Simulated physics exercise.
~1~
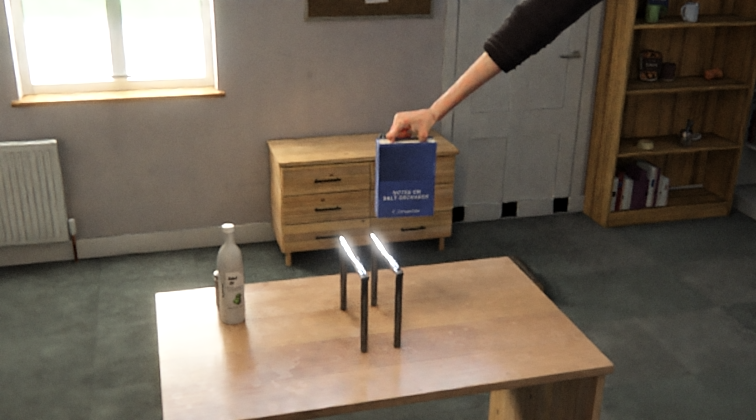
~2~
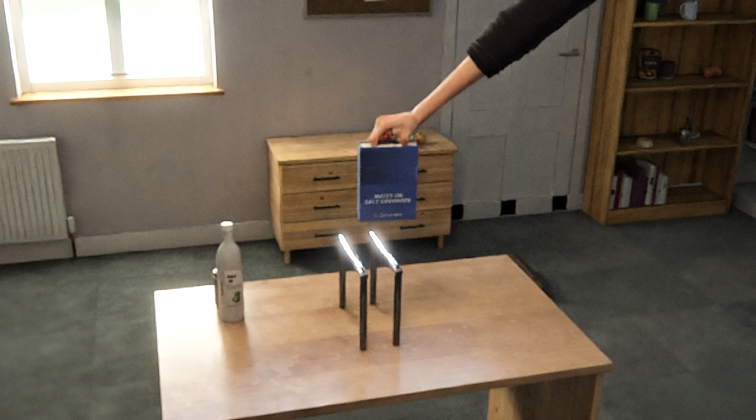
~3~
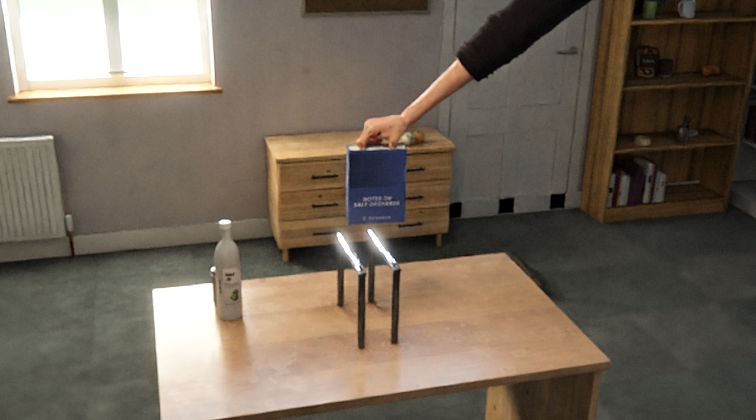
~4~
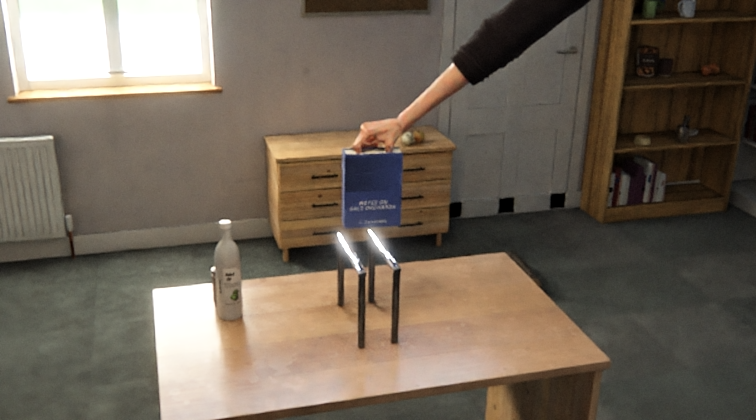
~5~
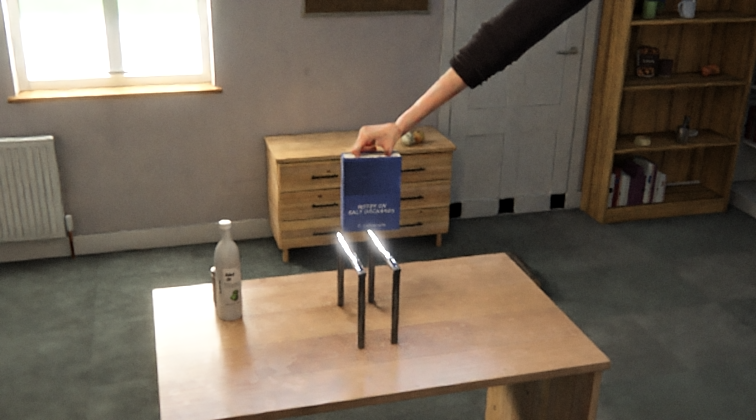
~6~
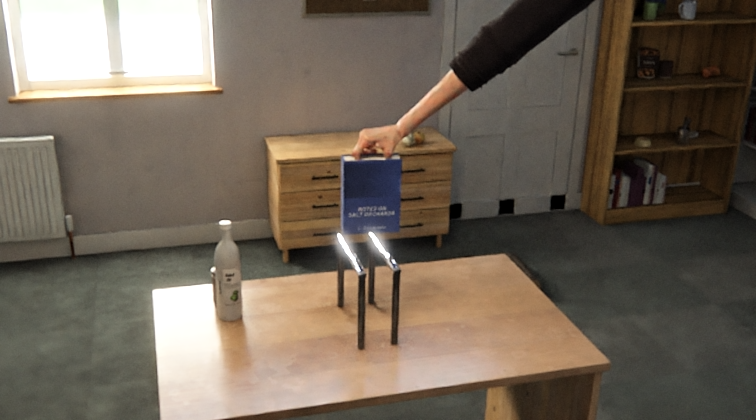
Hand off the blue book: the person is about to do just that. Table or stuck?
Stuck.
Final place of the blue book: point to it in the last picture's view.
The object finishes roughly at pixel (371, 214).
Then, 0.20 s later than the last frame, blue book moved a little near (371, 211).
Then, 0.30 s later than the last frame, blue book moved a little near (371, 213).
When it is over, moved from the start, blue book; the other 2 as before. End places, in pixels of the last picture, blue book near (371, 214). The book is caught.
